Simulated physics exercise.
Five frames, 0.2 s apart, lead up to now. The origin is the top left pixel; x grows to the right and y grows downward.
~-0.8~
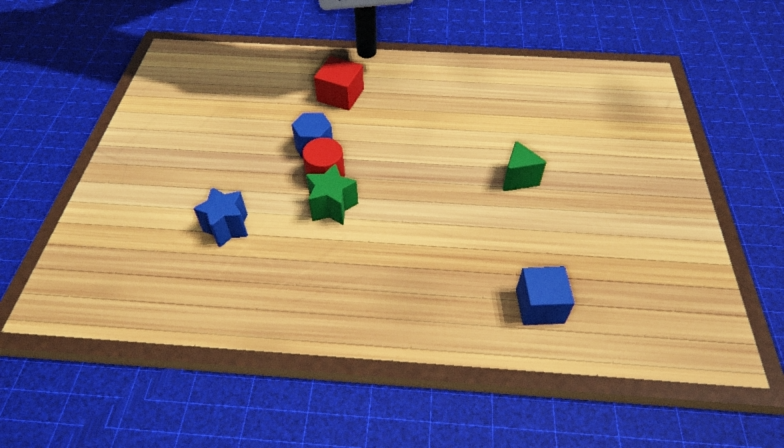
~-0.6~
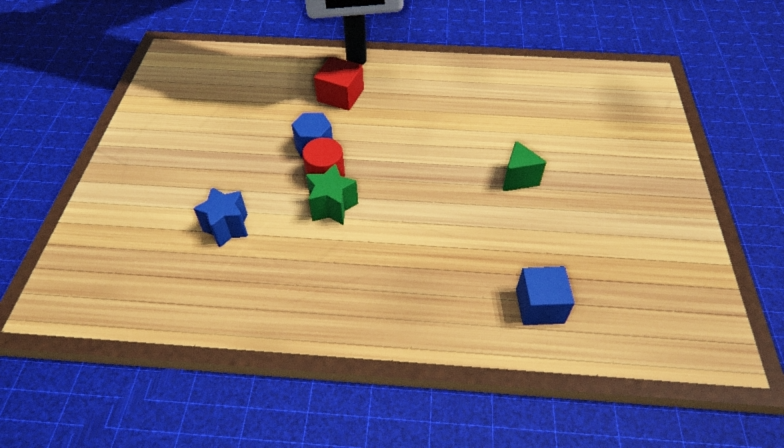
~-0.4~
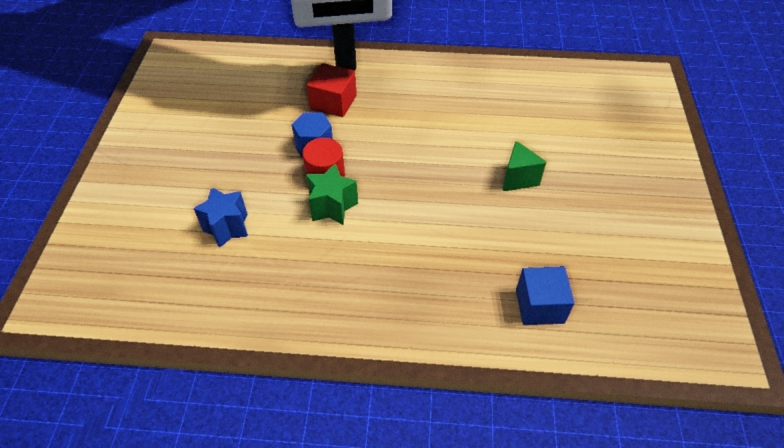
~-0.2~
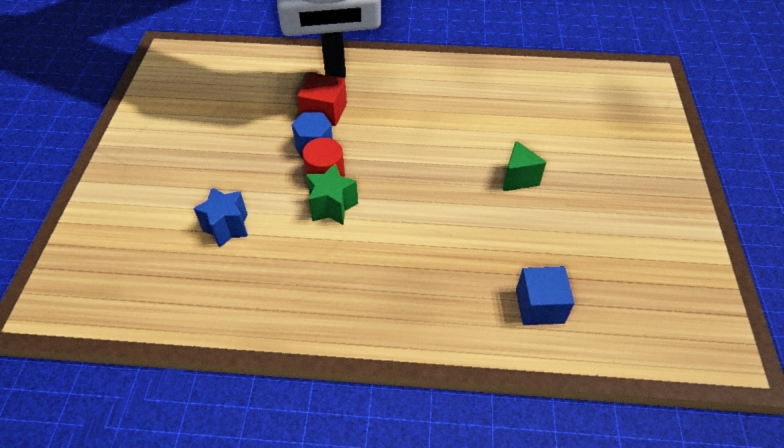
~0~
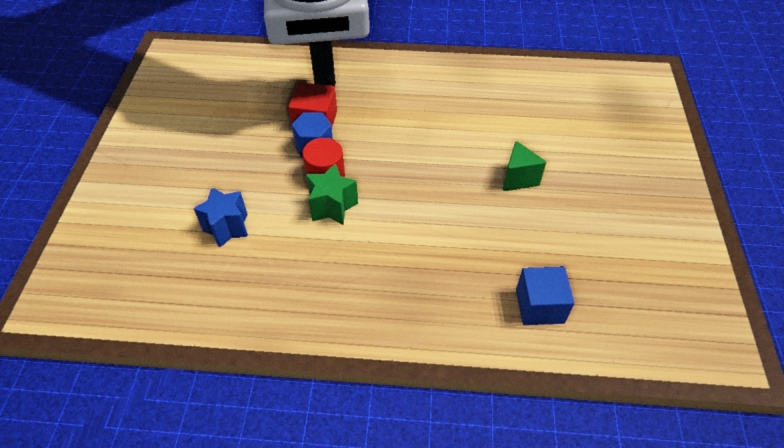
A robot arm nudges the red block down and slightly left toward the blue hexagon.
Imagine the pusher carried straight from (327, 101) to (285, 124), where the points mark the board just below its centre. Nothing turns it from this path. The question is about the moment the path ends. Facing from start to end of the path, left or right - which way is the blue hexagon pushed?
It moves off to the left.
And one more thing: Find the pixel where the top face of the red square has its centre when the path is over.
Near (279, 123).
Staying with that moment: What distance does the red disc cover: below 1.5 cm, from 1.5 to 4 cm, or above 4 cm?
If I had to pick, the red disc travels from 1.5 to 4 cm here.
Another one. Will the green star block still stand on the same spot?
No, I don't think so.
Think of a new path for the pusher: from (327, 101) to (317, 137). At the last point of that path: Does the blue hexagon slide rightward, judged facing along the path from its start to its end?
It seems so.
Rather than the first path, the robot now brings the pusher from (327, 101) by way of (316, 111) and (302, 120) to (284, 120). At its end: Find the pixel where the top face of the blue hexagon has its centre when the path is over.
At pixel (292, 145).
The first path, step by step. Halfway along, pusher at (304, 98); blue hexagon at (303, 135); red square at (295, 109), turned 15° anticlockwise; red disc at (324, 159); green star block at (332, 187).
At the end, pusher at (283, 109); blue hexagon at (297, 146), turned 25° anticlockwise; red square at (279, 123), turned 30° anticlockwise; red disc at (326, 165); green star block at (336, 193).
